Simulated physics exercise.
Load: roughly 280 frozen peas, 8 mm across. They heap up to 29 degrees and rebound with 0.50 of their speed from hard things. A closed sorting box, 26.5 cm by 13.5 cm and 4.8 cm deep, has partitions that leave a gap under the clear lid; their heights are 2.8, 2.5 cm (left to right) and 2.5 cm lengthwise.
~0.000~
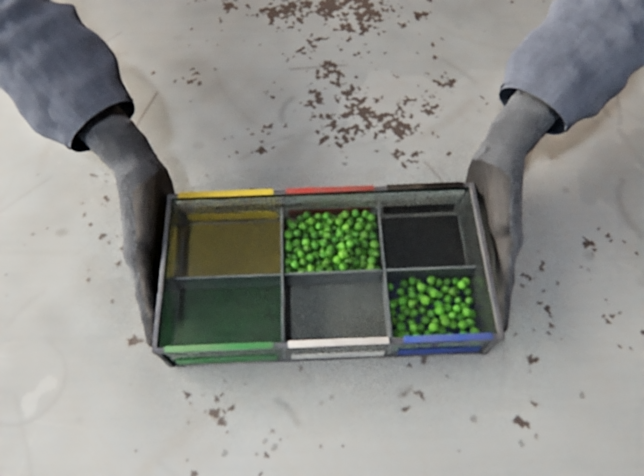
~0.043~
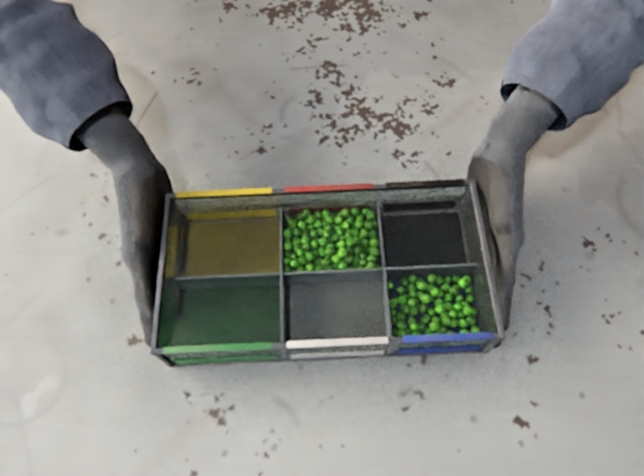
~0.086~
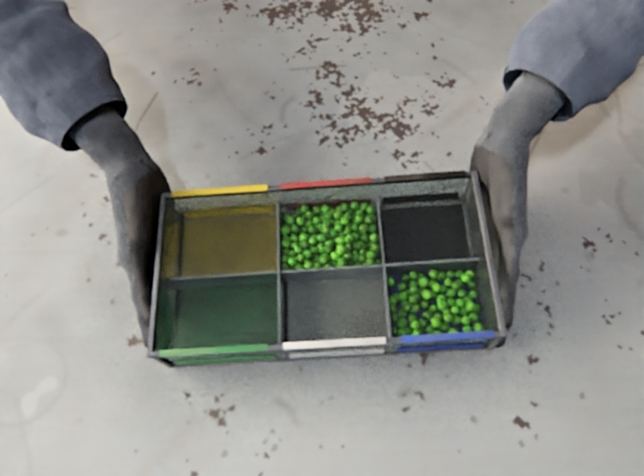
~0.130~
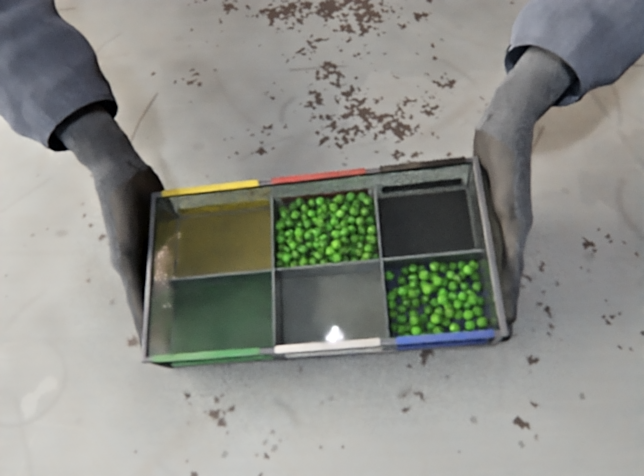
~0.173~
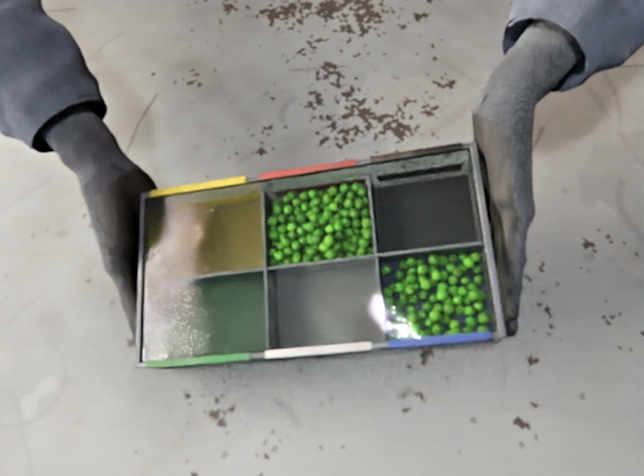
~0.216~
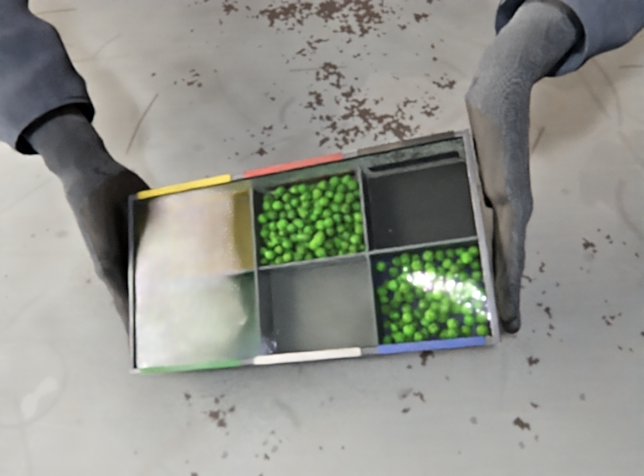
Two gloved hands tilt a divided box of green peas down toward the left.
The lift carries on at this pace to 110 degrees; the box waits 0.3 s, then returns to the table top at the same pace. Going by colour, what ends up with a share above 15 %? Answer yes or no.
Red compartment: No; blue compartment: No; green compartment: Yes; yellow compartment: No; white compartment: No; black compartment: No.
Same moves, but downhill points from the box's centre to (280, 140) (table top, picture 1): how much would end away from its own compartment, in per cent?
About 45 per cent.
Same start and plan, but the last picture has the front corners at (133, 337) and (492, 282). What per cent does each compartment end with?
Red 15, blue 0, green 10, yellow 75, white 0, black 0.
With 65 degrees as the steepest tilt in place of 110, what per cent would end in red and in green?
Then: Red 45, green 25.
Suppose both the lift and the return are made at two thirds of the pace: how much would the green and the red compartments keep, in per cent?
Then: Green 85; red 0.
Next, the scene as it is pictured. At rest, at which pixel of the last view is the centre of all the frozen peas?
At about (215, 330).
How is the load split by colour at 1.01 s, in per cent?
Red 10, blue 10, green 65, yellow 5, white 15, black 0.
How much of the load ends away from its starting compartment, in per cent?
Some 95 per cent.
After 1.01 s, tilt 110 degrees; red 10 %, blue 10 %, green 65 %, yellow 5 %, white 15 %.
After 1.53 s, tilt 59 degrees; blue 5 %, green 85 %, yellow 5 %, white 10 %.
Then, at 2.12 s, tilt 0 degrees; blue 5 %, green 85 %, yellow 5 %, white 10 %.
By 2.6 s all is still; red 0 %, blue 5 %, green 85 %, yellow 5 %, white 10 %, black 0 %.
